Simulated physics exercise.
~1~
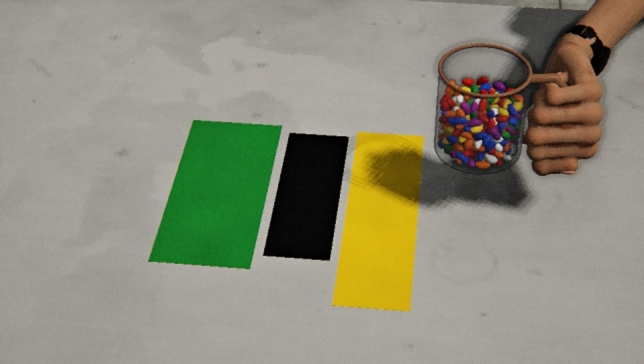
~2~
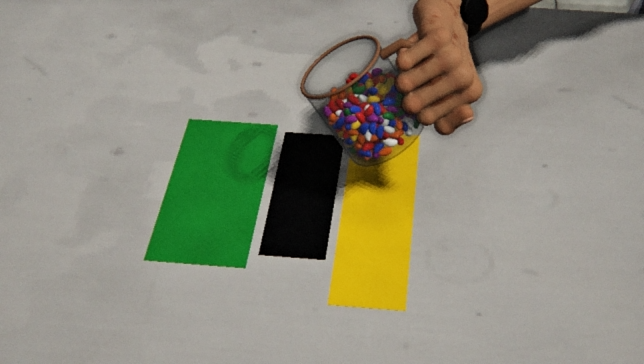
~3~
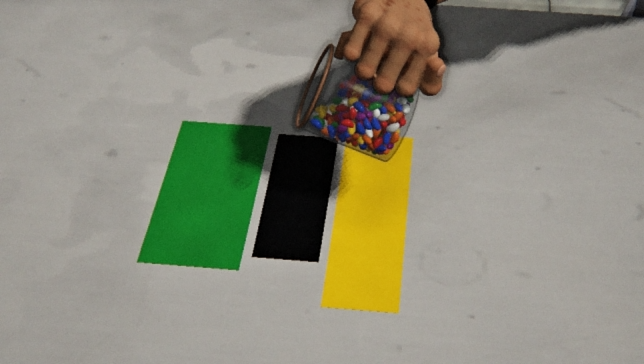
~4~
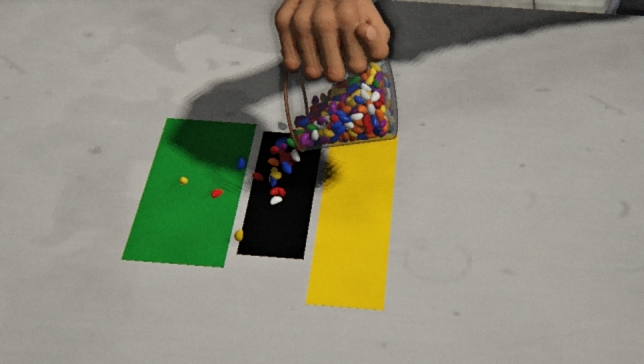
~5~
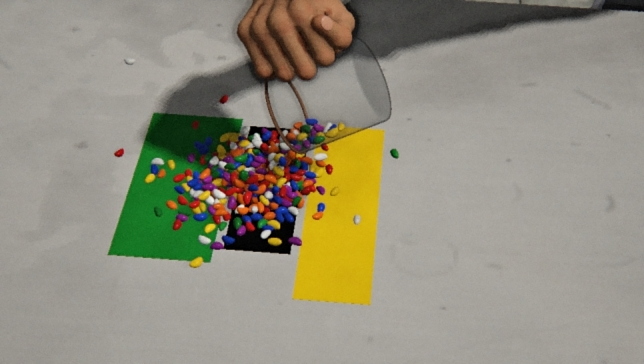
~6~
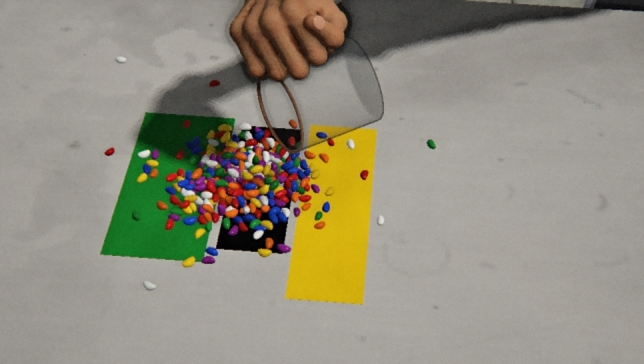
In the video, a hand moves a clear cup of colorful jelly beans left above green, black and yellow mats and tips it over, spilling them until the cup is empty, most lying on the black and green mats with a few scattered elsewhere.
